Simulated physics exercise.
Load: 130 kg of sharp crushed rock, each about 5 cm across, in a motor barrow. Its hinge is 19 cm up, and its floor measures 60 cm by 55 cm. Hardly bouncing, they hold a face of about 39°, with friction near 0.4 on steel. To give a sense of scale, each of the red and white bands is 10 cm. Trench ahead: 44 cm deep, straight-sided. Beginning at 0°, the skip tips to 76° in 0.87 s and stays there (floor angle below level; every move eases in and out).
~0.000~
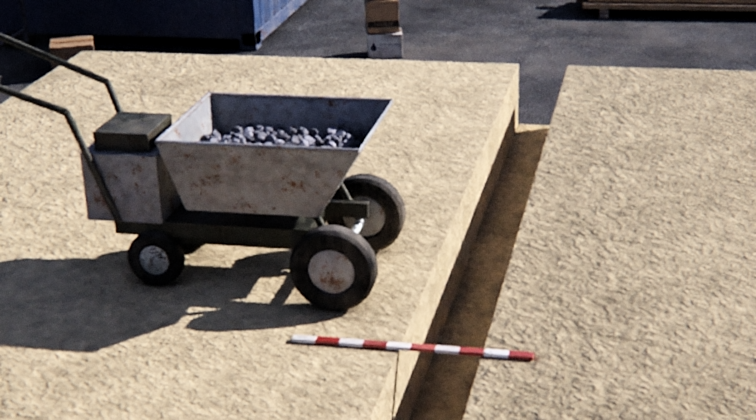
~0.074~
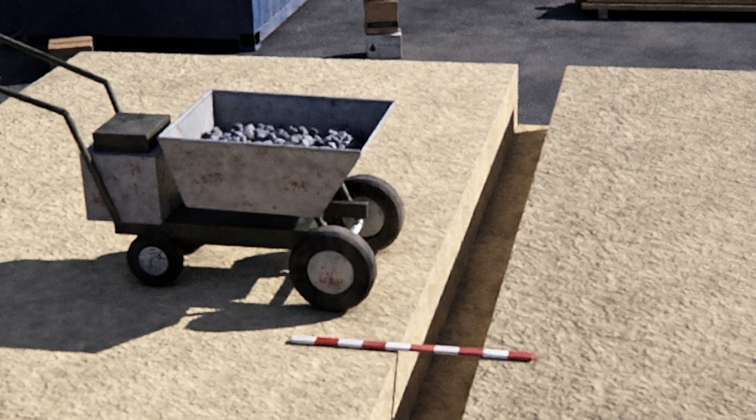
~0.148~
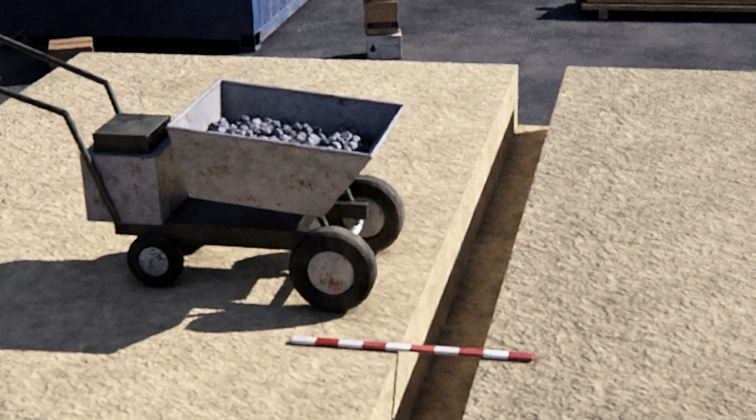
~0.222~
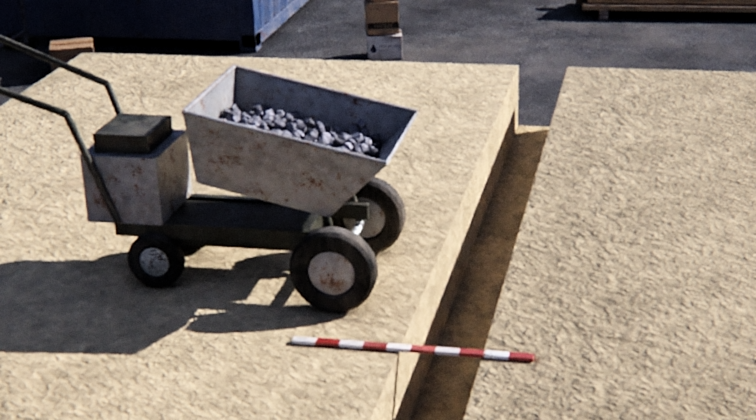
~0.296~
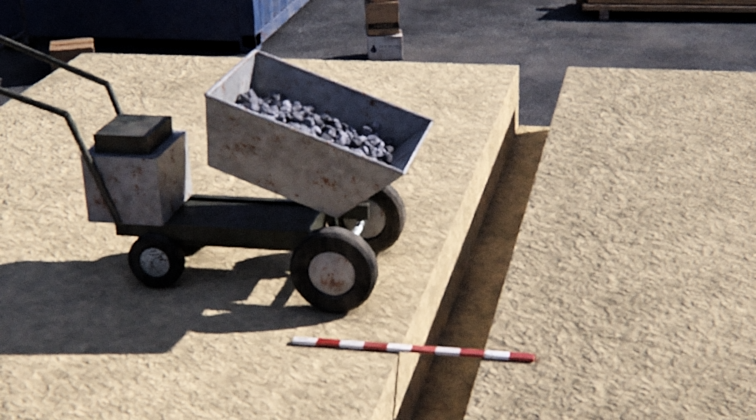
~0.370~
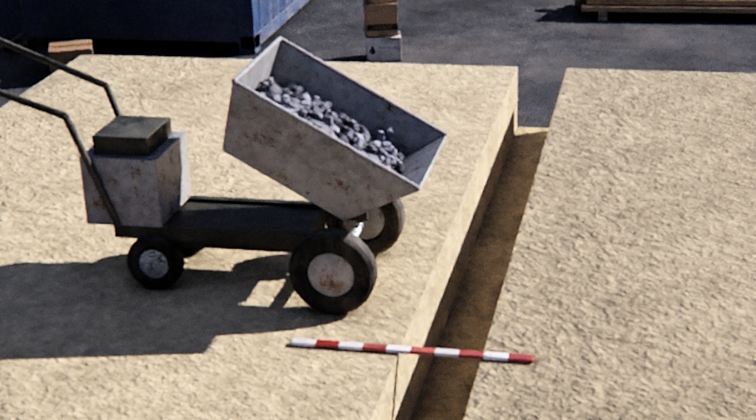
A motor barrow with a rusty grey skip full of grey stones stands on pale, rough ground, seen from above and to one side in sunlight. Its black handles are at the left, a straight-sided trench lies to the right, and a red and white banded pole rests in front. The skip tilts forward, slowly then faster, its rear rising and its lip lowering, while the stones shift inside and the barrow and camera stay still.
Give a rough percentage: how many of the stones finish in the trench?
45 %.
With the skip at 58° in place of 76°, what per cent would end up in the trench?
Some 5% would finish there.
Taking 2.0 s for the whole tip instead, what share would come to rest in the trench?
Then some 55 per cent would.
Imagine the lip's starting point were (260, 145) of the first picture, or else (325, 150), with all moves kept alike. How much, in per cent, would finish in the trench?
Near 60 then near 70 percent.
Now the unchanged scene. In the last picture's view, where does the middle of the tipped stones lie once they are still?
In the last view, about (509, 288).
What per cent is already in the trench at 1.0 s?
I'd put it near 5 per cent.
After 0.6 s the floor is at 64°; 100 % in the skip; the foremost stones are at (445, 215).
After 1.0 s the floor is at 76°; 77 % in the skip, 4 % in the trench, 19 % past the trench; the foremost stones are at (561, 291).
After 1.3 s the floor is at 76°; 36 % in the skip, 13 % in the trench, 51 % past the trench; the foremost stones are at (689, 293).
After 3.3 s the floor is at 76°; 6 % in the skip, 45 % in the trench, 49 % past the trench; the foremost stones are at (735, 285).
